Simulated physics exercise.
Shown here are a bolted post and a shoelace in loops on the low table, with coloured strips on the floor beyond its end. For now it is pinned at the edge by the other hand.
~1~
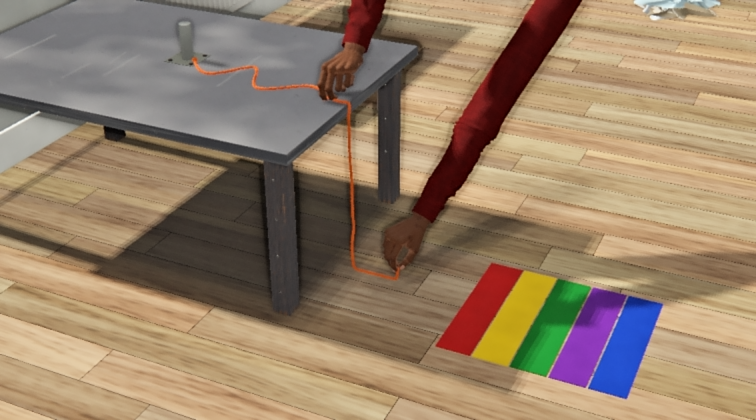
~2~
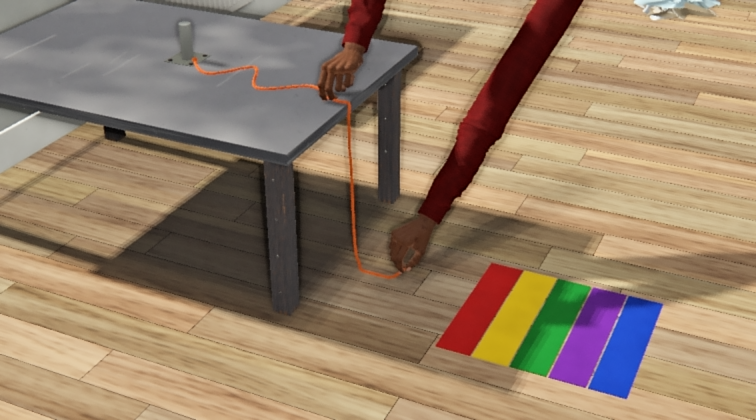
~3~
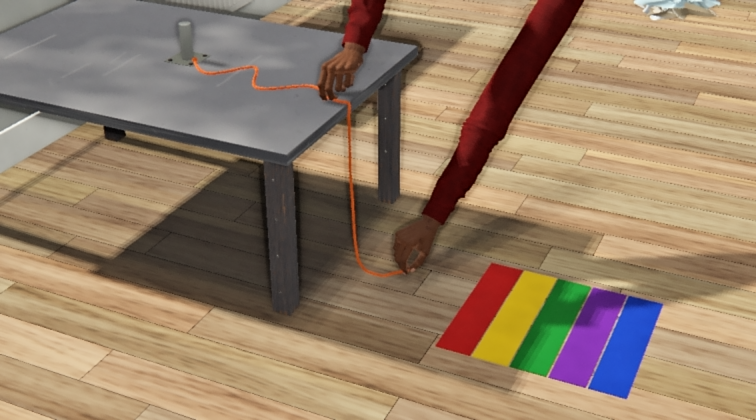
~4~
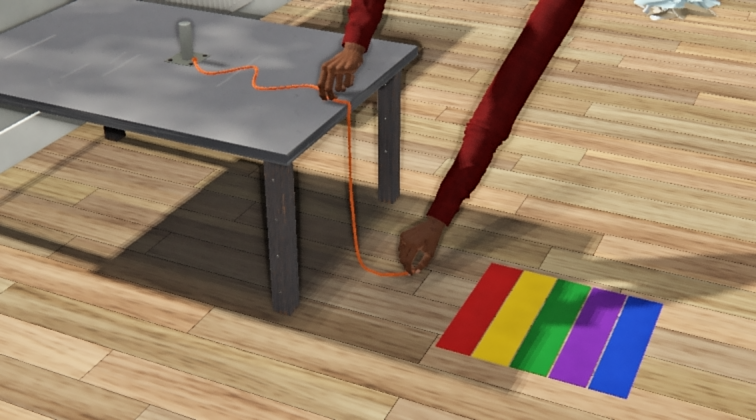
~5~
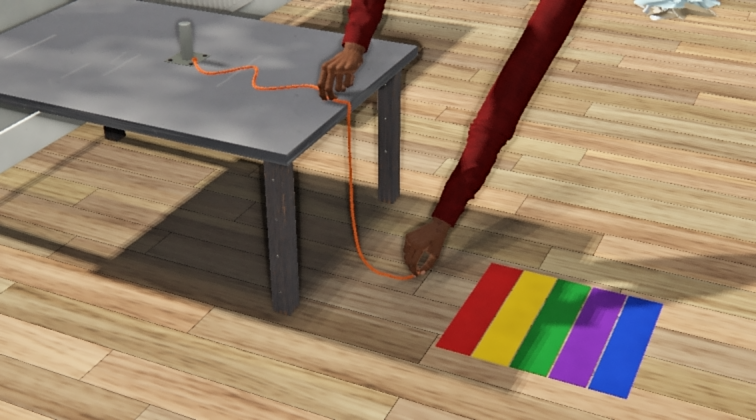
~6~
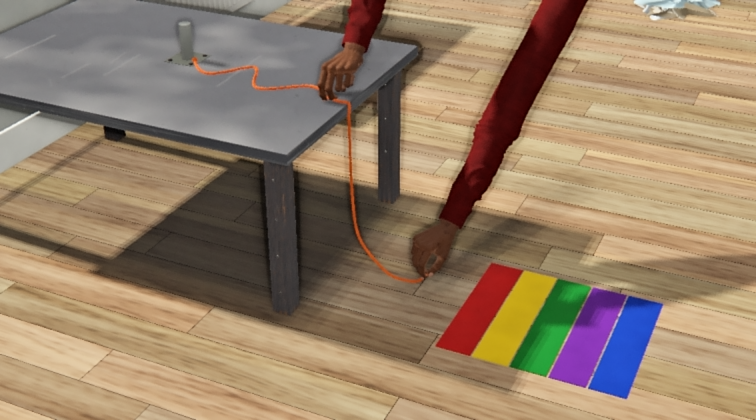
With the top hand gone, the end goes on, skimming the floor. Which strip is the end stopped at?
Stopped at purple.
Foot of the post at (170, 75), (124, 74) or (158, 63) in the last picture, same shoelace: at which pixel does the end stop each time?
Going through the tries, you get (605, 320), then (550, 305), then (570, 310).
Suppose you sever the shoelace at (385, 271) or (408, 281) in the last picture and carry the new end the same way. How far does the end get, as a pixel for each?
In order, about (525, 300) and about (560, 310).
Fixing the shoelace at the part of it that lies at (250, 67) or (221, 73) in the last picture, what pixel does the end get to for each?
In order of the tries, close to (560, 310) and close to (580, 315).
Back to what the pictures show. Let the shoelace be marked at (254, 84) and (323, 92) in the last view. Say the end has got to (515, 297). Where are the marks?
Point one: (306, 86); point two: (356, 127).
Soon after, end near (515, 297); over yellow.
After that, end near (566, 310); over green.
At the stop, end near (596, 317); over purple. It gets as far as the purple strip.
